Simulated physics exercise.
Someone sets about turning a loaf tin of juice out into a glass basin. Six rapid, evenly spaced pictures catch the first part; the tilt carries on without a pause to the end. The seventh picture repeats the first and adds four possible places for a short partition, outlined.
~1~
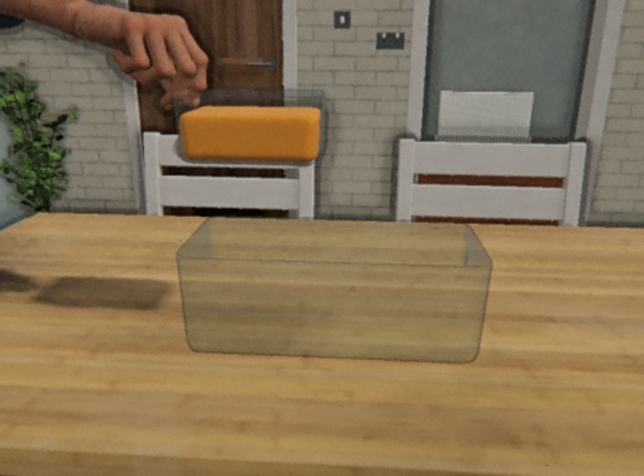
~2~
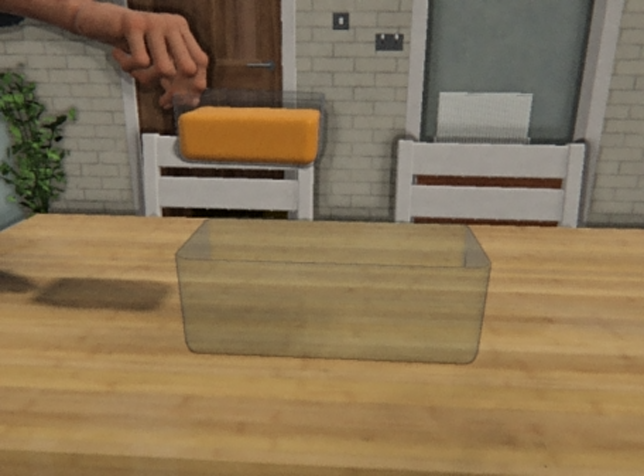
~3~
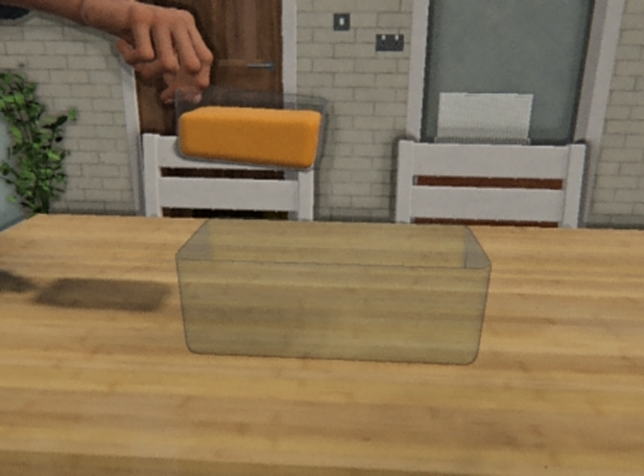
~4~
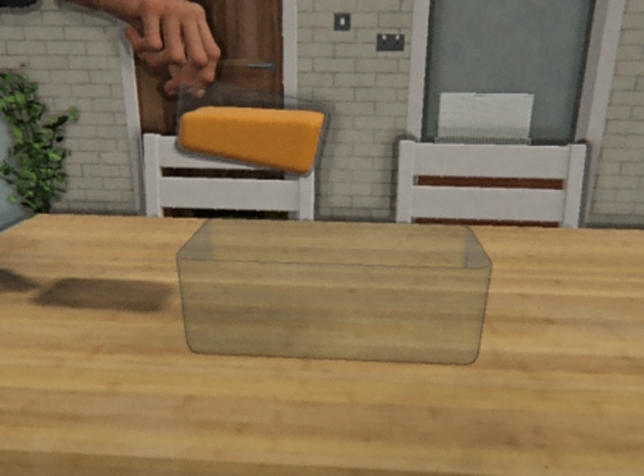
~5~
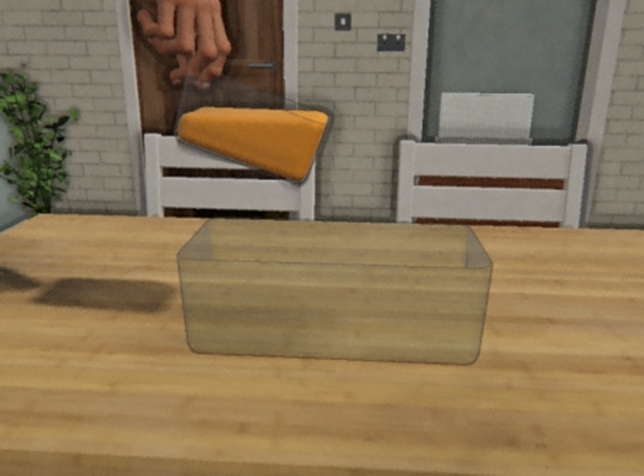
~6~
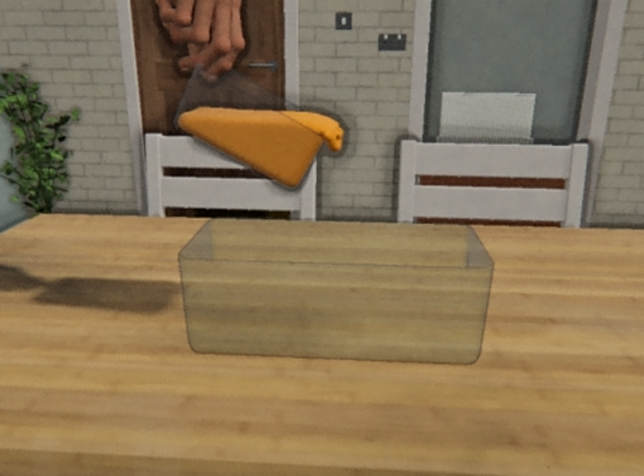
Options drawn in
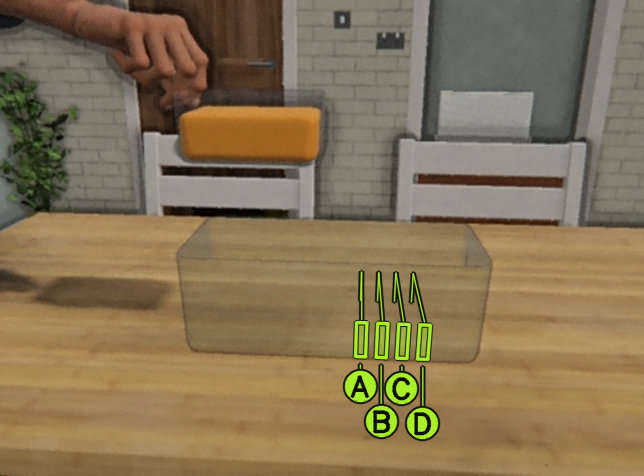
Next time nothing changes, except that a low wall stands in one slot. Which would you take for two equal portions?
It is B.
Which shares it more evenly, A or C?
A.
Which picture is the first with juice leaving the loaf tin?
Picture 6.
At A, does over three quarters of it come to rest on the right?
No.
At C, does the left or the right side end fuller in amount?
The left side.
On the marked copy, A at (360, 364); B at (381, 365); C at (401, 366); D at (422, 367).
Choosing A, about 35 % ends left of the wall and 64 % right of it.
Choosing B, about 52 % ends left of the wall and 48 % right of it.
Choosing C, about 88 % ends left of the wall and 12 % right of it.
Choosing D, about 96 % ends left of the wall and 4 % right of it.
